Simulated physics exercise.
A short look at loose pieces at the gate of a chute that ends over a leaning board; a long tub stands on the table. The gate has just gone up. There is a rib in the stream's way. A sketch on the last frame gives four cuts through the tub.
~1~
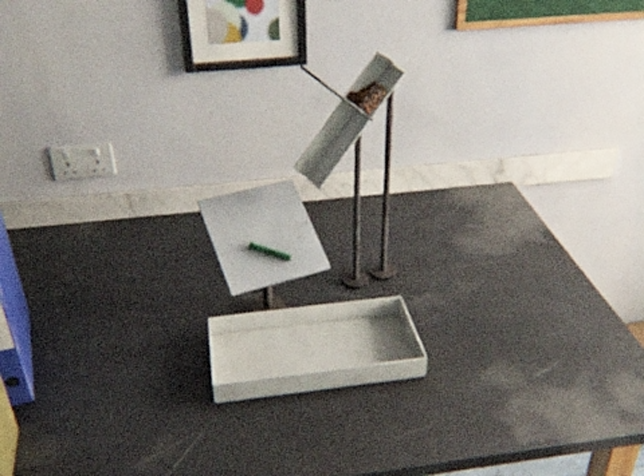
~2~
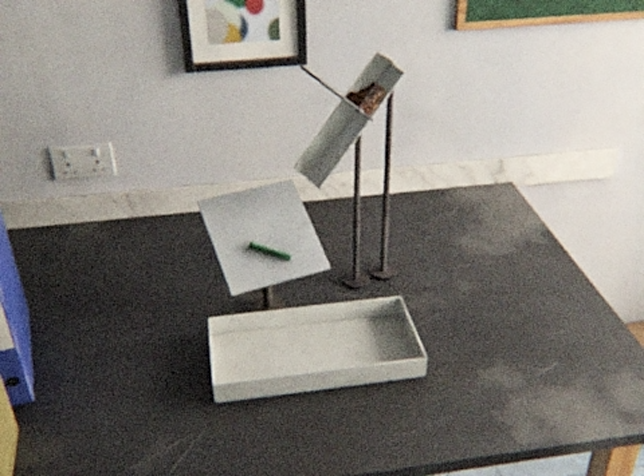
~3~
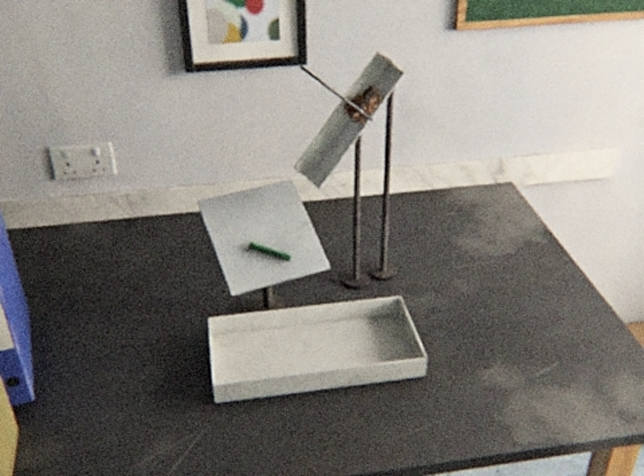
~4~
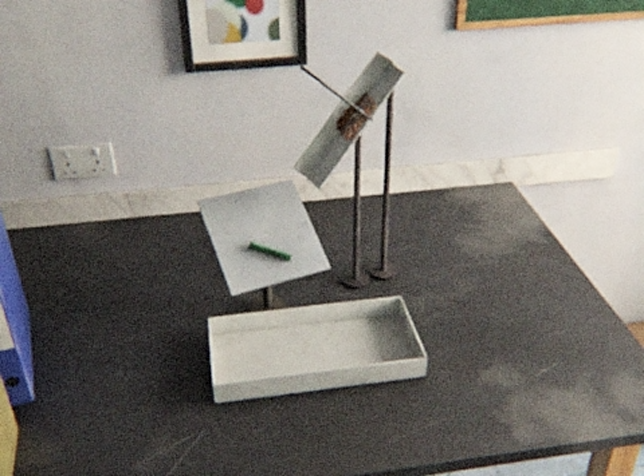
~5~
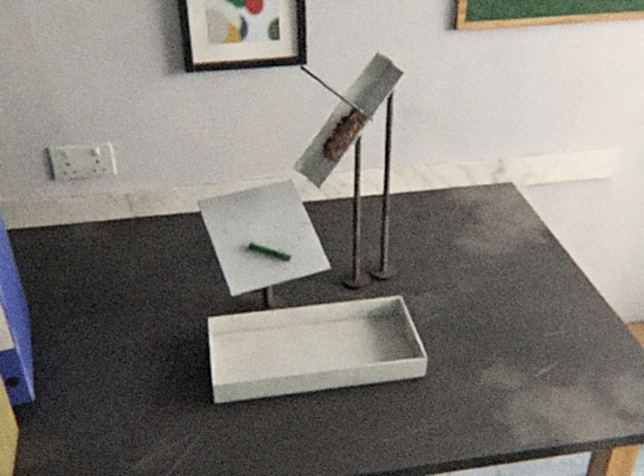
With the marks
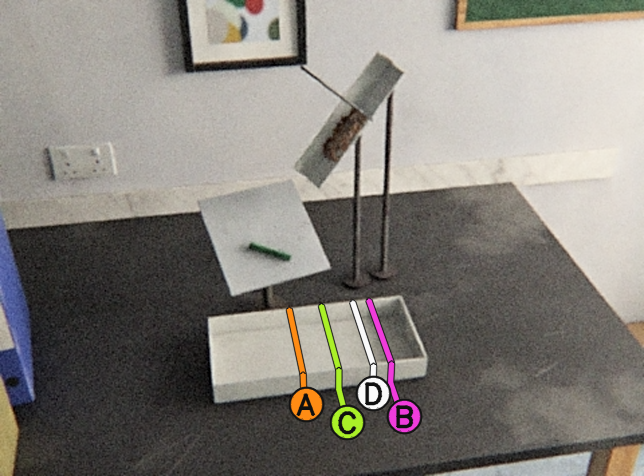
The clip opens on small brown pieces bunched near the raised gate of a steep grey chute, above a tilted pale board with a green rib and an empty white tub. The pieces slide down the chute to the left, stretching into a longer clump, while the board and tub stay still.
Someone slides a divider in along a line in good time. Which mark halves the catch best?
The answer is line C.
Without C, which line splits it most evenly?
The answer is A.
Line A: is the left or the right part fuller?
Right.
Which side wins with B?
The left side.
On the marked copy, line A crosses the front rim at (302, 373); line B crosses the front rim at (391, 362); line C crosses the front rim at (338, 369); line D crosses the front rim at (373, 365).
With A, of what is caught, roughly a quarter on the left of the divider, the larger part on the right.
With B, of what is caught, almost all on the left of the divider, about a tenth on the right.
With C, of what is caught, roughly two thirds on the left of the divider, roughly a third on the right.
With D, of what is caught, almost all on the left of the divider, just a few on the right.
